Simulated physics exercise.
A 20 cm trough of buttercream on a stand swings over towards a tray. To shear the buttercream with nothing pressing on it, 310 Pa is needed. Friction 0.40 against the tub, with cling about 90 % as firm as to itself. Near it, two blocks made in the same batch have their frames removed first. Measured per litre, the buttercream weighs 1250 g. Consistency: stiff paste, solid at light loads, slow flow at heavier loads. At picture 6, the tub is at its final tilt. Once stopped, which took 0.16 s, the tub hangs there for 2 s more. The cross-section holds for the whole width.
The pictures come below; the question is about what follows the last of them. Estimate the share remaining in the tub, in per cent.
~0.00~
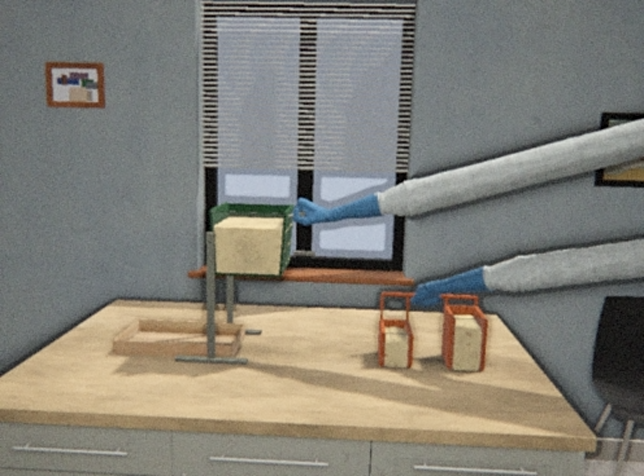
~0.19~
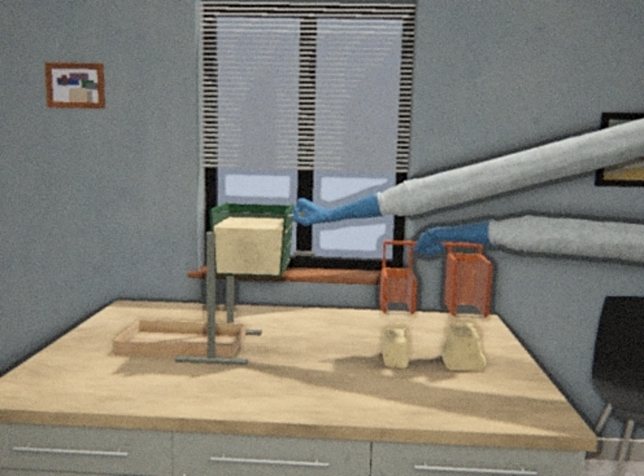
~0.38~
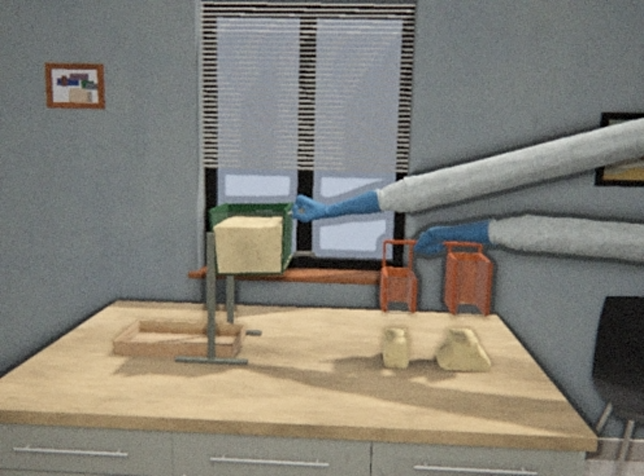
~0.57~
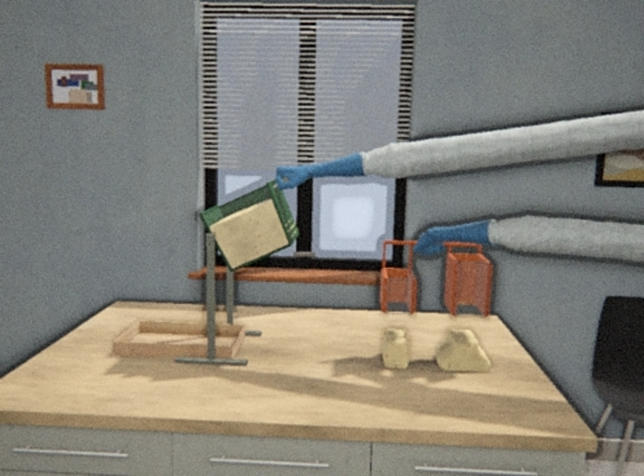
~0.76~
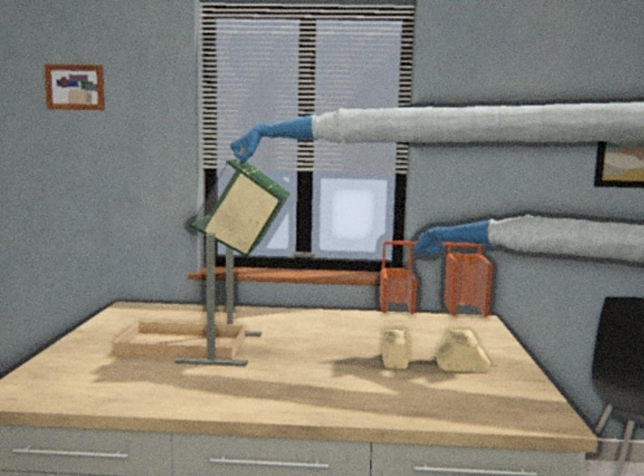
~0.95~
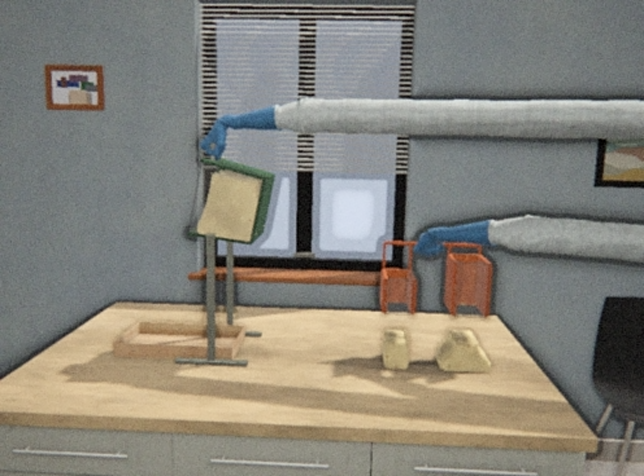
I would say roughly 63 per cent remains in the tub.
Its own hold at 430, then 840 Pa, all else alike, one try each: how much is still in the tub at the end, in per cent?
About 85 % first, about 100 % second.
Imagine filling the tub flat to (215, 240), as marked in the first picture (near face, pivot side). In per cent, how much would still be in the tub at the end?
Roughly 100 per cent would still be in the tub at the end.
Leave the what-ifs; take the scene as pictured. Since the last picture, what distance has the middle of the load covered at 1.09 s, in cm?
Some 4 cm.
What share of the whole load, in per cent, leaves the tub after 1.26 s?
That comes to some 10 per cent of the load.
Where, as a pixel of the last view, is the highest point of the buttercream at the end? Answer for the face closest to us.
Around (221, 204).
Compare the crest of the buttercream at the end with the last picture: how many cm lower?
Roughly 9 cm.
After 1.09 s, the tub is at 79 degrees and holds 95 %.
After 1.26 s, the tub is at 79 degrees and holds 74 %.
After 1.43 s, the tub is at 79 degrees and holds 63 %.
After 1.60 s, the tub is at 79 degrees and holds 63 %.
After 2.95 s, the tub is at 79 degrees and holds 63 %.
